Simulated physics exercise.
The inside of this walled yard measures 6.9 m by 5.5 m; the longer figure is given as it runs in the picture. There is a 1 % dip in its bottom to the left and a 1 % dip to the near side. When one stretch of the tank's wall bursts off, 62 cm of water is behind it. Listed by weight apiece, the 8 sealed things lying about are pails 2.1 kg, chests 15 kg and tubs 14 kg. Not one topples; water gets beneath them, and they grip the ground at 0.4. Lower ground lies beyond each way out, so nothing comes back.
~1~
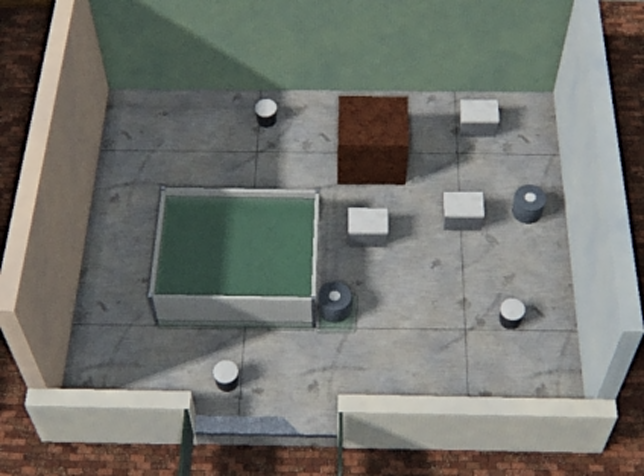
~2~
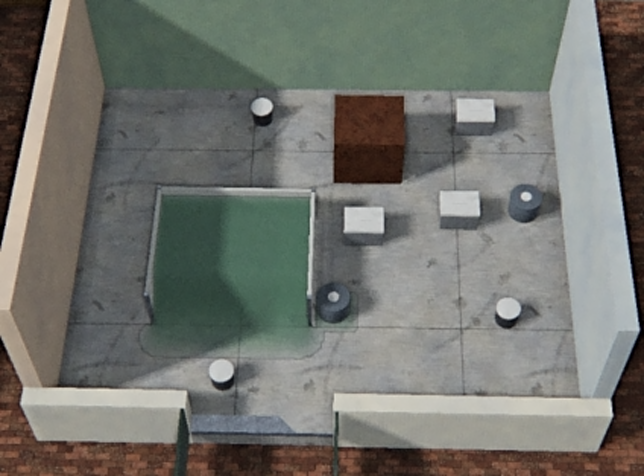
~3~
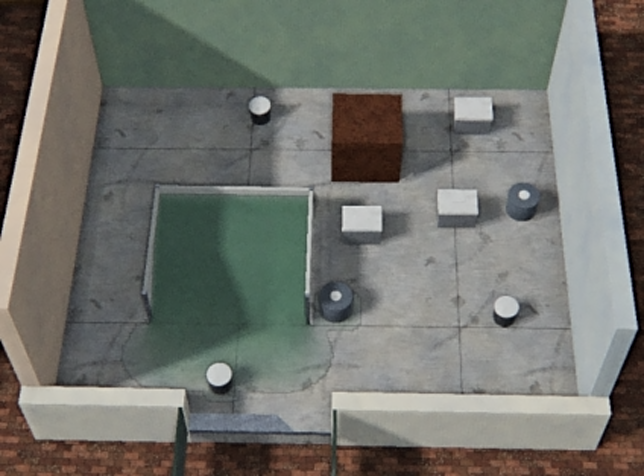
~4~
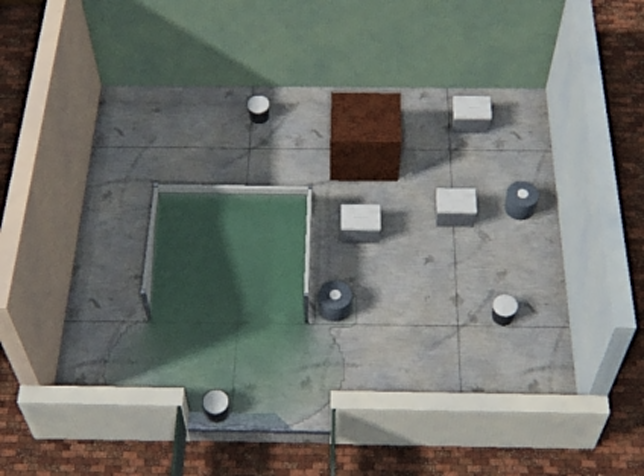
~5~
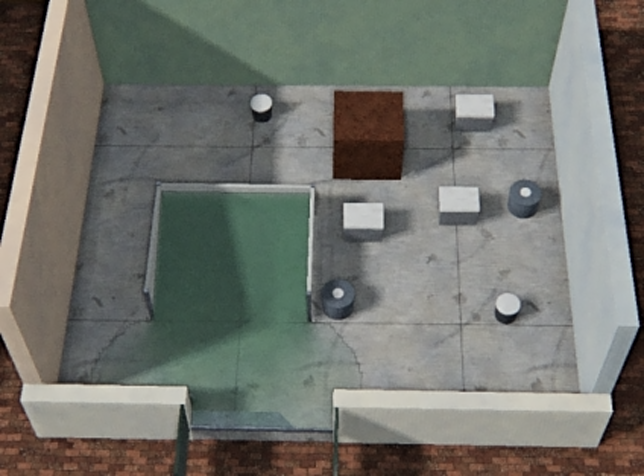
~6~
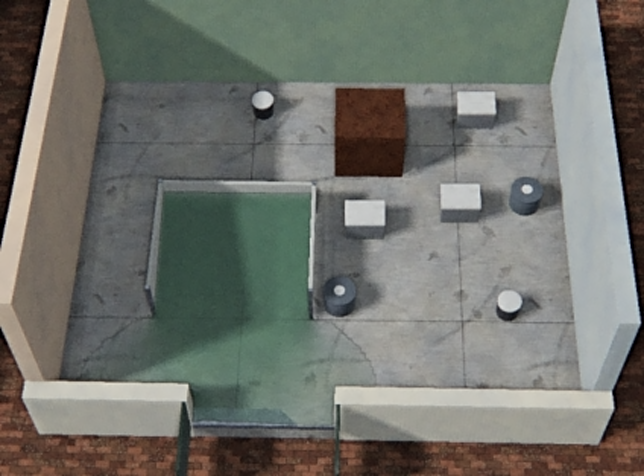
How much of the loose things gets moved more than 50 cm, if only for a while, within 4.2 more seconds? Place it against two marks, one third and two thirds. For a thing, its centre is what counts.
A person watching would say not many, below a third.
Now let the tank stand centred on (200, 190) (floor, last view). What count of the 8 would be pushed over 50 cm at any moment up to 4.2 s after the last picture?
Count: 1.
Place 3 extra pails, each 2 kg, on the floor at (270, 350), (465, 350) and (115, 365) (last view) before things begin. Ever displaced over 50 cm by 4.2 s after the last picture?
Going through them in turn, I'd say beyond, not that far and beyond.
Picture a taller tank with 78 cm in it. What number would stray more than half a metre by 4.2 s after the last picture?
In that case the number is 1.
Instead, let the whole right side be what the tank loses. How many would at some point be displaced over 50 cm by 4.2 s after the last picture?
That would give 7.
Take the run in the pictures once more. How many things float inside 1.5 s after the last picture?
Count: 0.
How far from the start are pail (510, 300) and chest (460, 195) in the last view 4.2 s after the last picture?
The first ends 0 centimetres from its start and the second 0 centimetres.
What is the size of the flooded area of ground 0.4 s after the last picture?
Wet area: Approx. 9.5 m2.
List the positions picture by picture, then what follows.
In the first picture, a tub at (335, 296), on the bottom; a pail at (226, 371), on the bottom; water covers 3.6 m2; 0 of 8 have shifted.
In the second picture, a tub at (334, 297), on the bottom, 4 cm from its start; a pail at (222, 370) rests on the ground; water covers 4.8 m2; 0 of 8 have shifted.
In the third picture, a tub at (336, 296) rests on the ground, 10 cm from its start; a pail at (219, 374), on the bottom, 7 cm from its start; 6.2 m2 under water; 2 of 8 have shifted.
In the fourth picture, a tub at (335, 295), on the bottom, 11 cm from its start; a pail at (216, 402), on the bottom, 50 cm from its start; 7.7 m2 under water; 2 of 8 have shifted.
In the fifth picture, a tub at (338, 293) rests on the ground, 11 cm from its start; a pail is out of sight; 8.5 m2 under water; 2 of 8 have shifted.
In the sixth picture, a tub at (340, 290), on the bottom, 11 cm from its start; a pail is out of sight; water covers 8.8 m2; 2 of 8 have shifted.
Then, 0.4 s after the last picture 1 of 8 are over 50 cm from their spots; 0 afloat.
Then, 1.5 s after the last picture 1 of 8 are over 50 cm from their spots; 0 afloat.
Then, 2.8 s after the last picture 1 of 8 are over 50 cm from their spots; 0 afloat.
Then, 4.2 s after the last picture 1 of 8 are over 50 cm from their spots, and 1 have been at some point; 0 afloat.
